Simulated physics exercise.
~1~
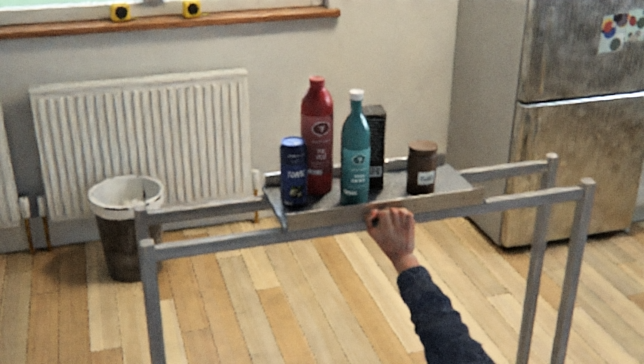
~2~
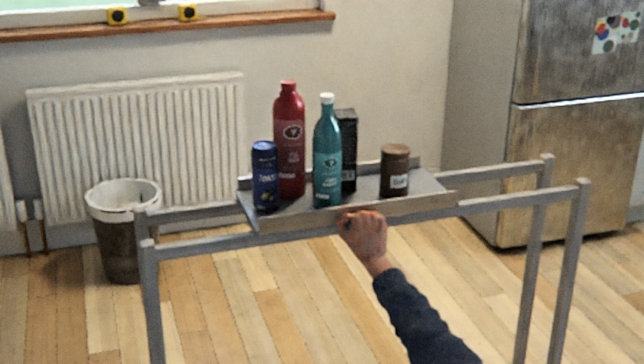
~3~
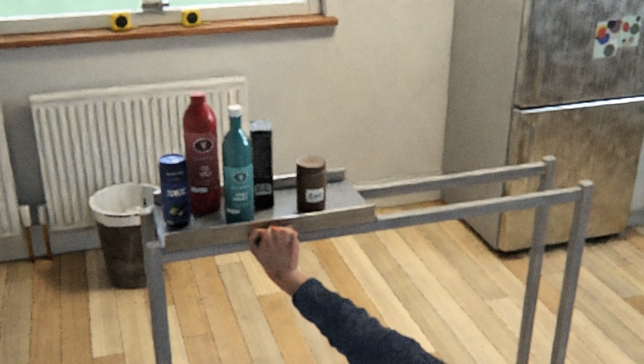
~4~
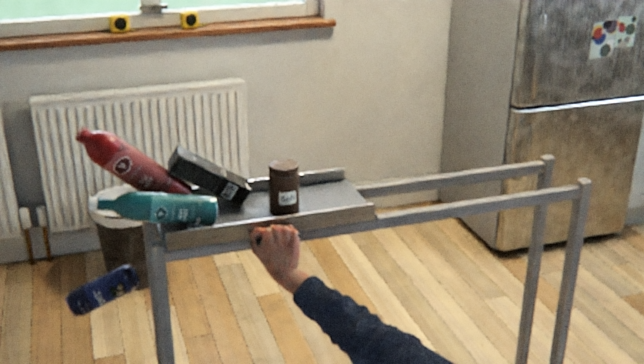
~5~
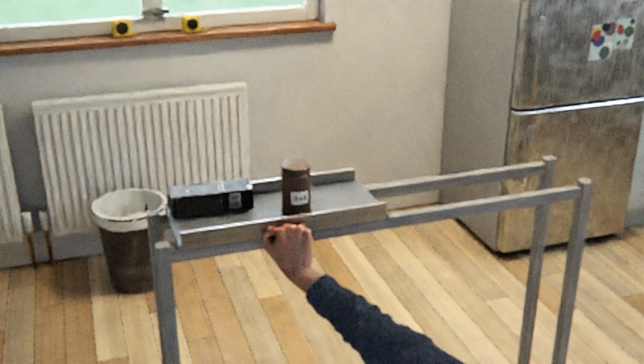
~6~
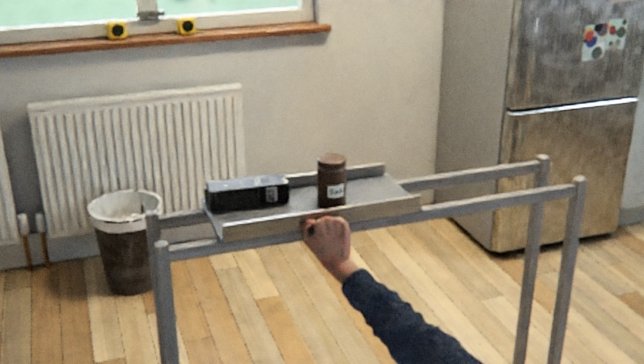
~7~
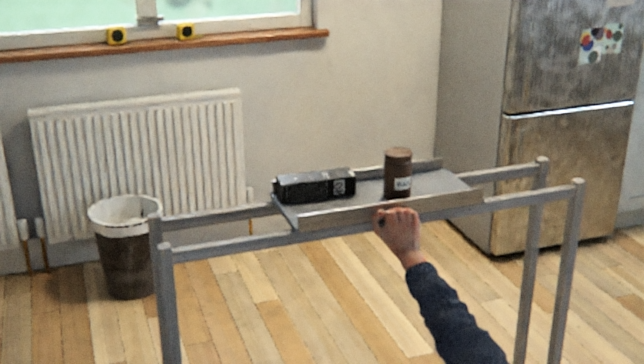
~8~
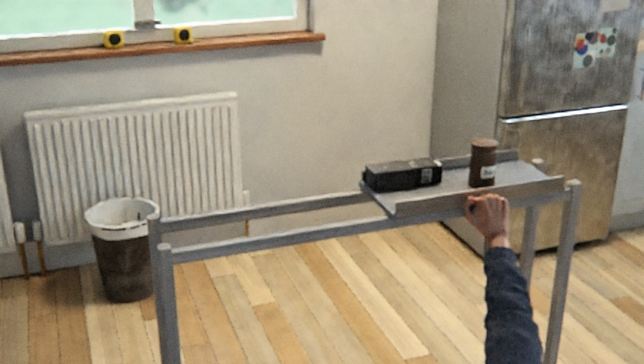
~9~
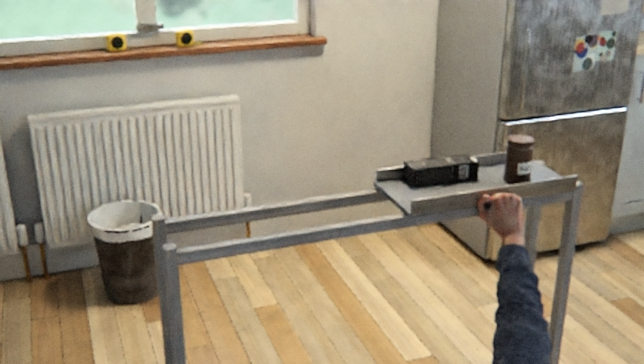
Hand sliding a tray left along rails, two bottles and a can toppling off, then right with fallen carton and upright jar.
